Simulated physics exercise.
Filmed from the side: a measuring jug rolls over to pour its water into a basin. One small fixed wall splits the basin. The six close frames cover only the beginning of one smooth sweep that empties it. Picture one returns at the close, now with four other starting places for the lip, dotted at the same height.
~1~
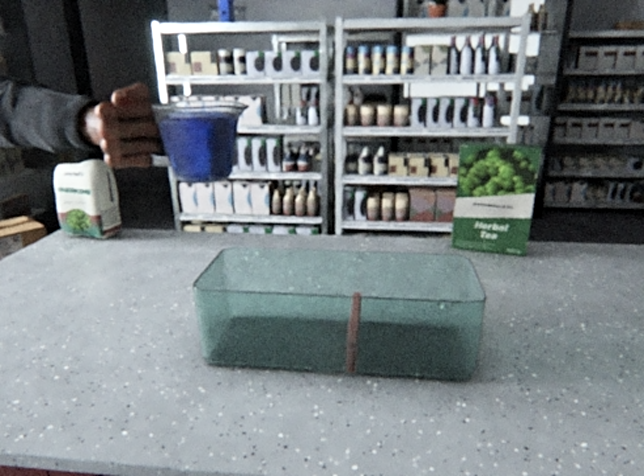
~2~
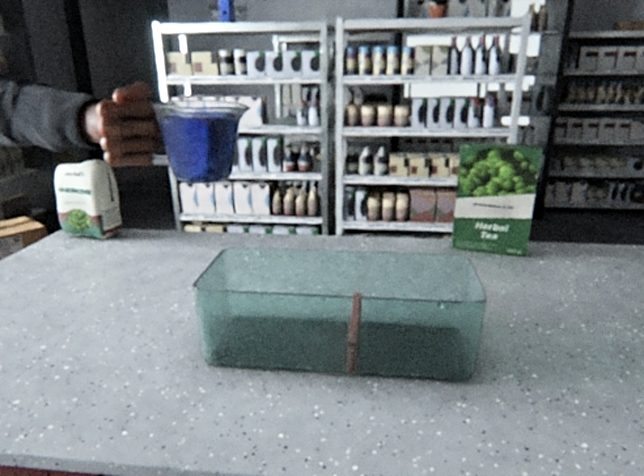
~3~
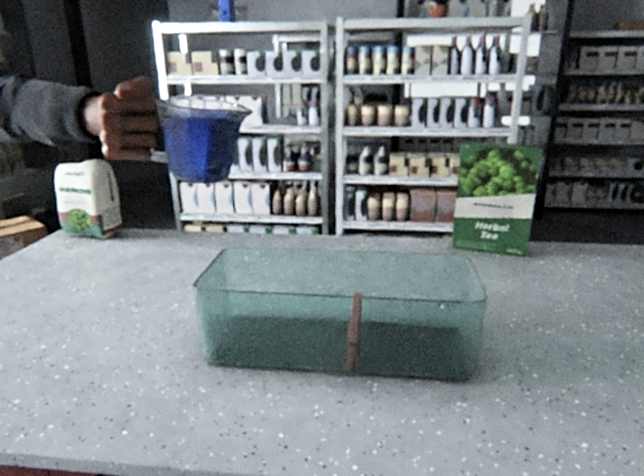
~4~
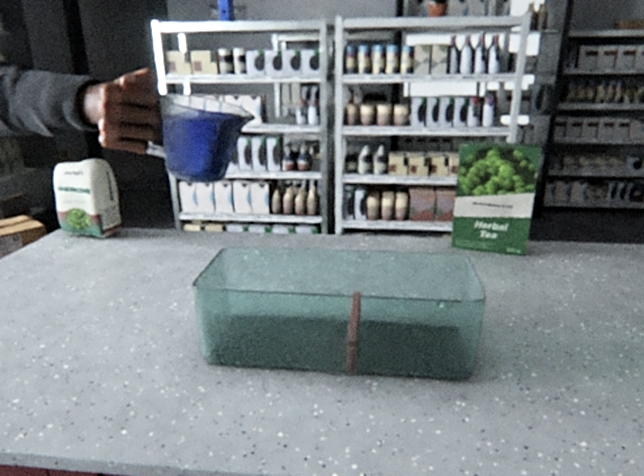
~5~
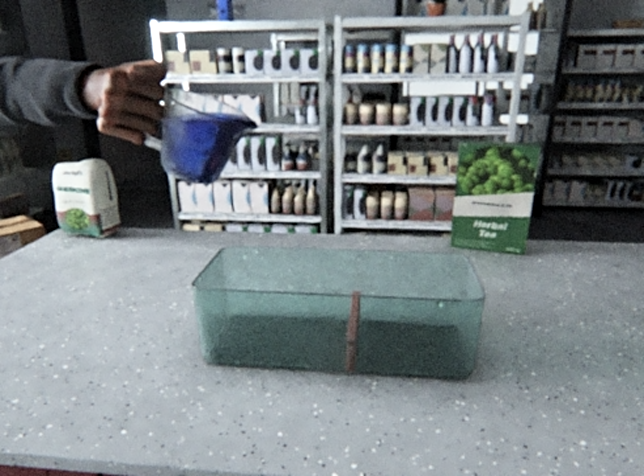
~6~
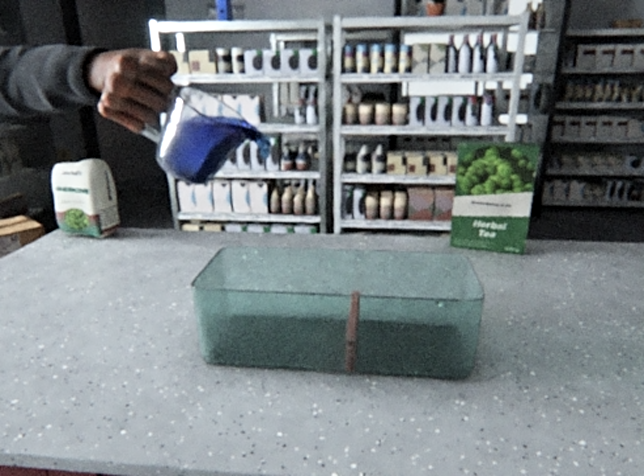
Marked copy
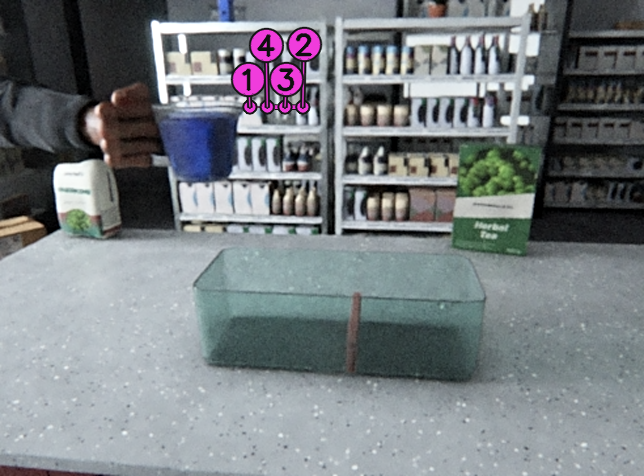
The clip opens on a hand at the left holding a clear jug of blue liquid upright above a speckled counter, with a greenish transparent basin in the middle and shelves of bottles behind. The hand gradually tilts the jug to the right, and the liquid reaches the lip and begins to pass over it.
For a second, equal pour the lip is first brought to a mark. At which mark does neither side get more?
2.
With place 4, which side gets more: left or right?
The left one.
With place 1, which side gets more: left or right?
More ends on the left.
On the marked copy, 1 at (249, 107); 2 at (302, 107); 3 at (285, 107); 4 at (267, 107).
With 1, about 94 % ends left of the wall and 5 % right of it.
With 2, about 50 % ends left of the wall and 48 % right of it.
With 3, about 85 % ends left of the wall and 11 % right of it; 3 % is lost outside.
With 4, about 93 % ends left of the wall and 4 % right of it; 3 % is lost outside.
